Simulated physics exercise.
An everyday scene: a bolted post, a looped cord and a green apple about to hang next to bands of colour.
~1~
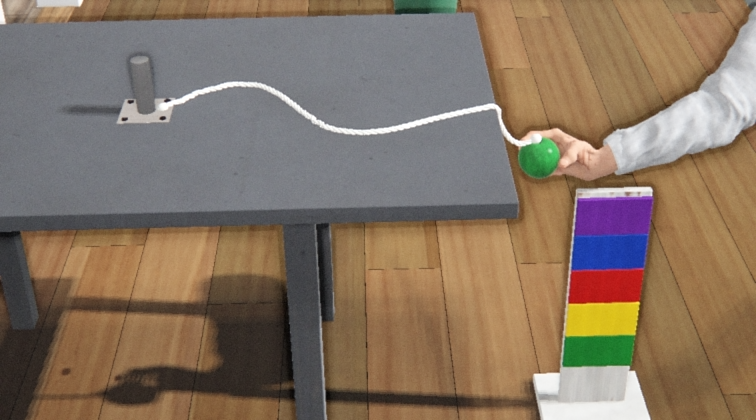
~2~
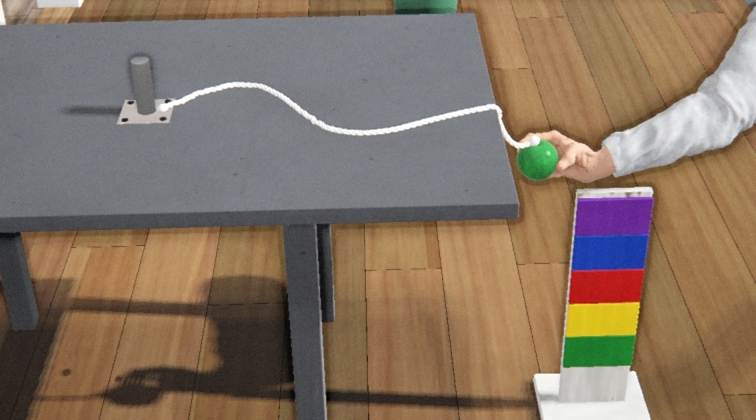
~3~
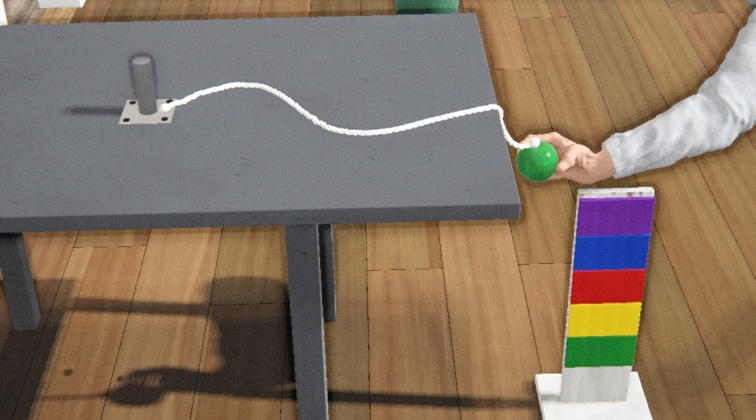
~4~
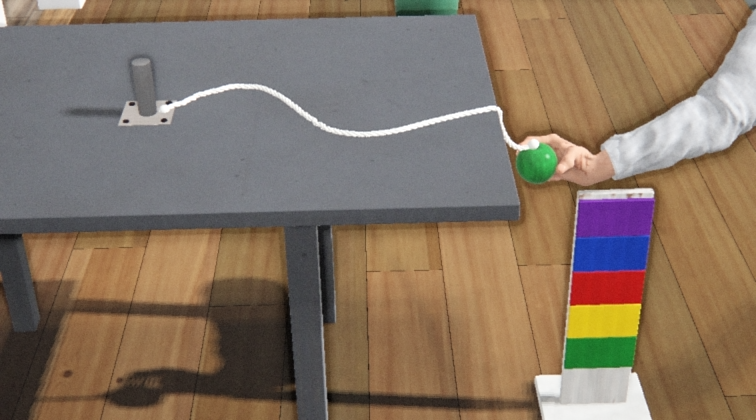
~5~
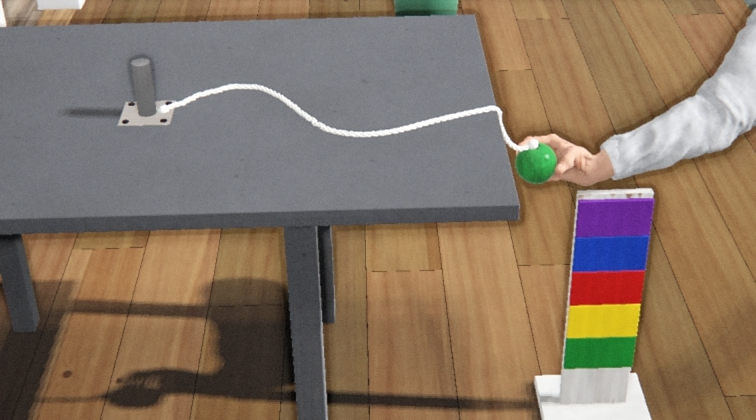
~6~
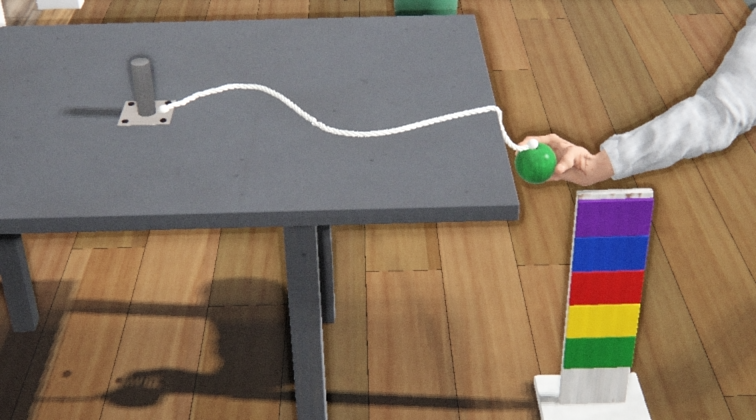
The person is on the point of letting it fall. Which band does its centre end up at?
Blue.
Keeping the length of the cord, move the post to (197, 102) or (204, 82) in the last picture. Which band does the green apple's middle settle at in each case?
First try: Red; second try: Red.
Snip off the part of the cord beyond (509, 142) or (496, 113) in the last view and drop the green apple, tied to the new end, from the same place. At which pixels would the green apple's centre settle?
In order, roughly (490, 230) and (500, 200).
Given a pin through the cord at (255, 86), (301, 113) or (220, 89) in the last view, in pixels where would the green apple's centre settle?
(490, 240); (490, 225); (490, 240).
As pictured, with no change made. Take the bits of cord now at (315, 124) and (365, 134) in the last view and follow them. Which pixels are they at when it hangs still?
In that view they reach (381, 105) and (438, 104).
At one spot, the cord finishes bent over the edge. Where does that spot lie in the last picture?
(420, 125), give or take.
Soon after, apple near (467, 259); level with blue.
After that, apple near (501, 252); level with blue.
In the end, apple near (495, 253); level with blue. The cord holds its middle at blue.
